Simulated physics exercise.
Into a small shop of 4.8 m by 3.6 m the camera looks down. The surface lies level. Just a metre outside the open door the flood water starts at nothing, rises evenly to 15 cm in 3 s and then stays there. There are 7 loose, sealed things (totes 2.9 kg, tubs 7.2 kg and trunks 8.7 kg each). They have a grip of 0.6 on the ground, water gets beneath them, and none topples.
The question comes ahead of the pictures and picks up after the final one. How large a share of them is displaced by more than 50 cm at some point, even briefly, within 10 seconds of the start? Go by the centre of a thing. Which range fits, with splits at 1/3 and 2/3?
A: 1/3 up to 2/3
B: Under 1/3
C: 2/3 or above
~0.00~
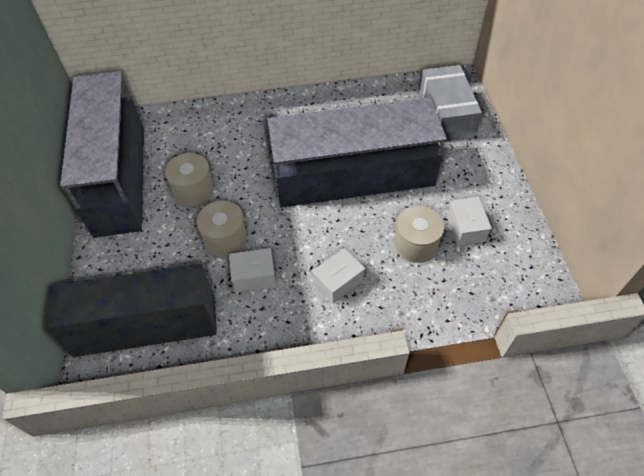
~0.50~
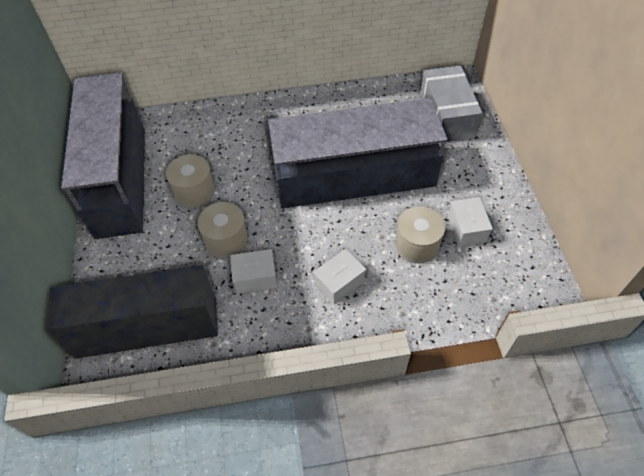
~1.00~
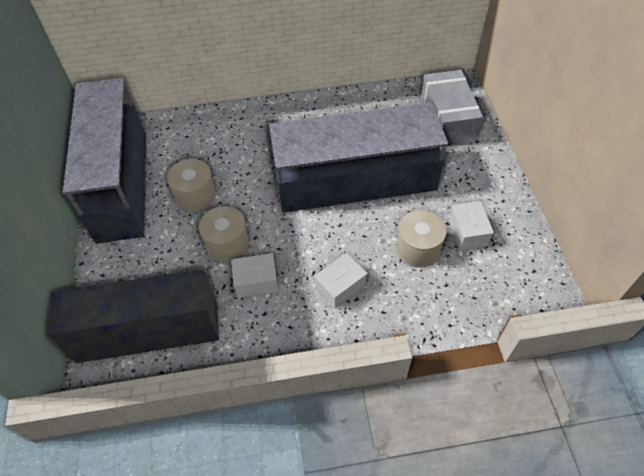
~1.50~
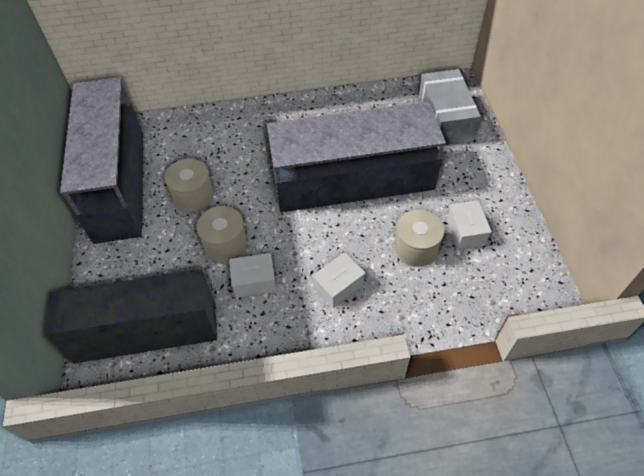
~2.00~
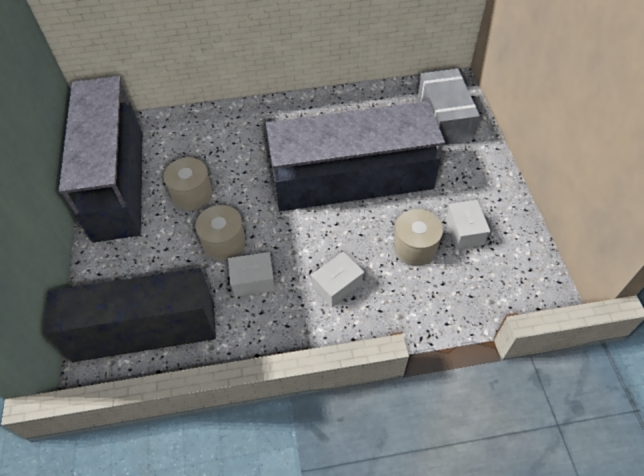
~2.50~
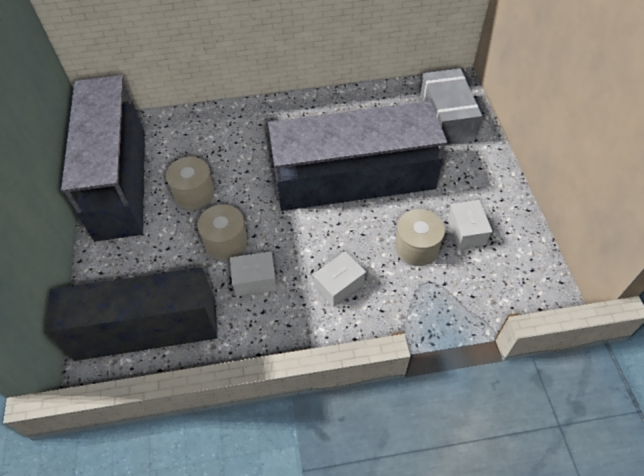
The answer is C.
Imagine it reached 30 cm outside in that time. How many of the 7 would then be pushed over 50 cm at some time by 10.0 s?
Count: 7.
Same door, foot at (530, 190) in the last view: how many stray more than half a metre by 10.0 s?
Then the count would be 4.
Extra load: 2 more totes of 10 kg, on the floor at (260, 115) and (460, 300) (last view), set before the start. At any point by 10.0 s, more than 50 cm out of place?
The first: Not as far. The second: Farther.
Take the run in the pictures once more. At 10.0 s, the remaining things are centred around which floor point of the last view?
I'd put it close to (304, 195) in the last view.
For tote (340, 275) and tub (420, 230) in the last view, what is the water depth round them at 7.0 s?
I'd put it at 3 cm and 5 cm respectively.
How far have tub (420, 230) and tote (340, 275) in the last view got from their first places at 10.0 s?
In that order: 250 cm, 100 cm.
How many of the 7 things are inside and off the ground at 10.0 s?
I get 4.
After 3.5 s 0 of 7 are over 50 cm from their spots; 0 afloat.
After 4.5 s 1 of 7 are over 50 cm from their spots; 1 afloat.
After 7.0 s 4 of 7 are over 50 cm from their spots; 5 afloat.
After 10.0 s 5 of 7 are over 50 cm from their spots, and 5 have been at some point; 4 afloat.
